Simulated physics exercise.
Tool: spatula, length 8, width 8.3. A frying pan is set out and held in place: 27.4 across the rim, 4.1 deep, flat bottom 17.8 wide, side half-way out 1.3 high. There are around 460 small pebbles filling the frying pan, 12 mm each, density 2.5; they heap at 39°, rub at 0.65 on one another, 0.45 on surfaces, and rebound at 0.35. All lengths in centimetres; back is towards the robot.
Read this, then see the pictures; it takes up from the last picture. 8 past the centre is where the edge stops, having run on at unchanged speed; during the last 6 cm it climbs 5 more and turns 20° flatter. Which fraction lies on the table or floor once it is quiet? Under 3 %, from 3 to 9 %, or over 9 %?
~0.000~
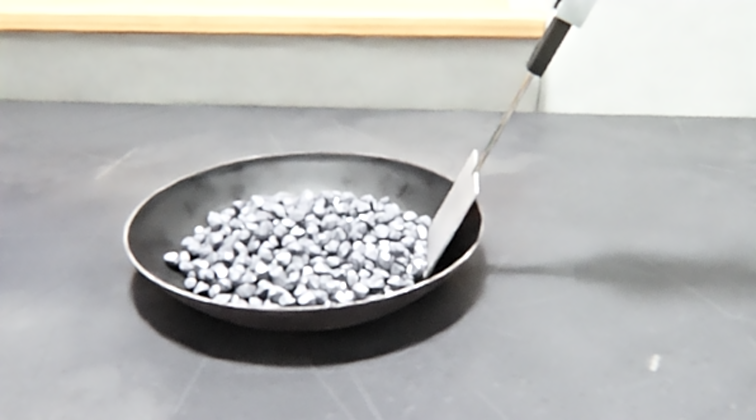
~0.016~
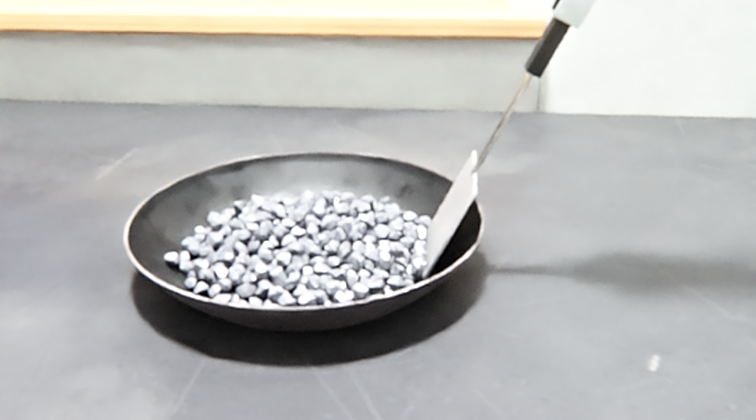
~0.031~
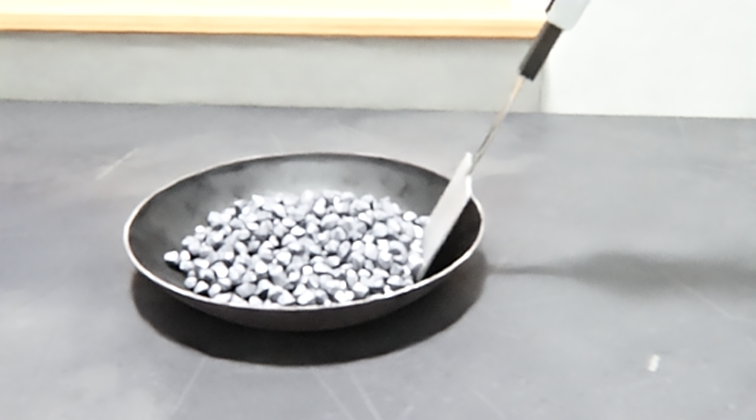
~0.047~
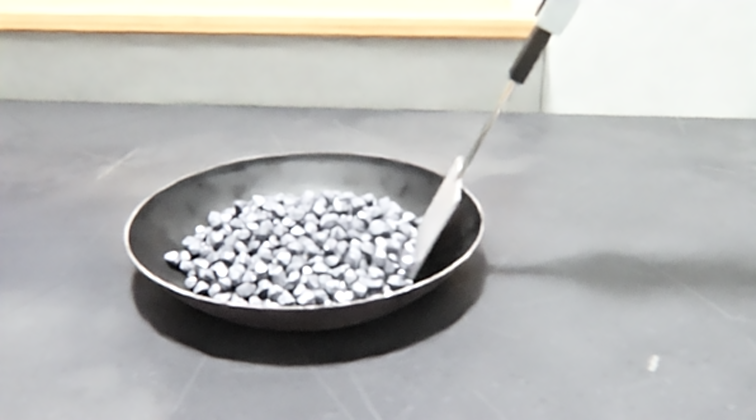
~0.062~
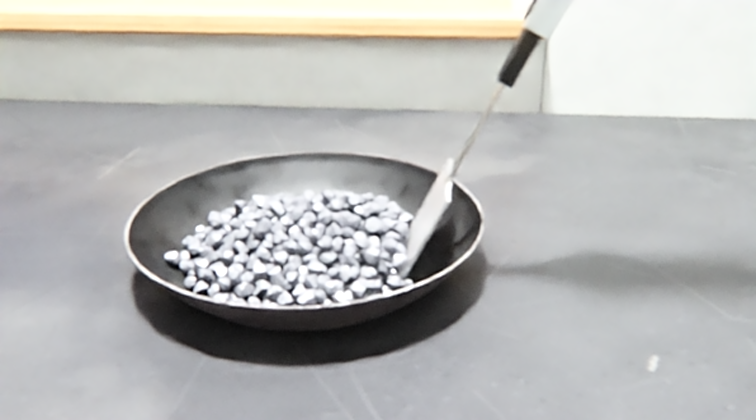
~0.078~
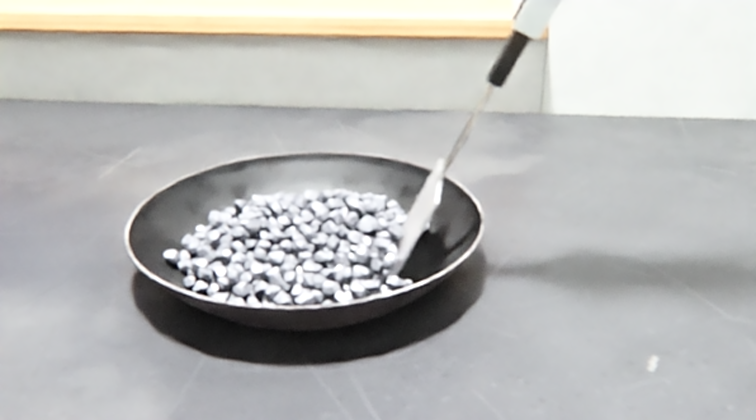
From 3 to 9 %.
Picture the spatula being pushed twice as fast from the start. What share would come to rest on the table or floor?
Approx. 25 per cent.
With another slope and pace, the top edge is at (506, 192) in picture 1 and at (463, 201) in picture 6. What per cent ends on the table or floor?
Roughly 10 %.
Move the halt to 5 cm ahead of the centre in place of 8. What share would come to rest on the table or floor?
Roughly 0 %.
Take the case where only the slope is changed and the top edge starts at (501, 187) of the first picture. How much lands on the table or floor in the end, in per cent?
About 5 per cent.
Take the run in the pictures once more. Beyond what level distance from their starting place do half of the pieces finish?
I'd estimate close to 5 centimetres.
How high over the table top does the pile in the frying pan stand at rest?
6.5 cm.
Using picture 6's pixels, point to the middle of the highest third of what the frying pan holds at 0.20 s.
Roughly at (247, 225).
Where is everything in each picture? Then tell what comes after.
The first frame shows the spatula top edge at (476, 170), sloping 64°; upper third of the load around (307, 234), from x 175 to 425, top at y 195; 457 in the frying pan.
The second frame shows the spatula top edge at (475, 171), sloping 64°; upper third of the load around (309, 234), from x 175 to 425, top at y 195.
The third frame shows the spatula top edge at (469, 173), sloping 64°; upper third of the load around (312, 234), from x 175 to 425, top at y 195.
The fourth frame shows the spatula top edge at (459, 177), sloping 64°; upper third of the load around (318, 232), from x 175 to 425, top at y 195.
The fifth frame shows the spatula top edge at (449, 179), sloping 64°; upper third of the load around (315, 231), from x 175 to 425, top at y 195.
The sixth frame shows the spatula top edge at (440, 179), sloping 64°; upper third of the load around (310, 228), from x 175 to 425, top at y 195; 457 in the frying pan.
After 0.20 s, sloping 64°, highest piece 4 above the table; 457 in the frying pan.
After 0.32 s, sloping 56°, highest piece 6 above the table; 449 in the frying pan, 8 on the blade or in flight.
After 0.57 s, sloping 44°, highest piece 6 above the table; 430 in the frying pan, 26 on the table or floor, 1 on the blade or in flight.
After 1.62 s, sloping 44°, highest piece 6 above the table; 429 in the frying pan, 28 on the table or floor.
In the end, 429 in the frying pan, 28 on the table or floor. That is 6 % on the table or floor.
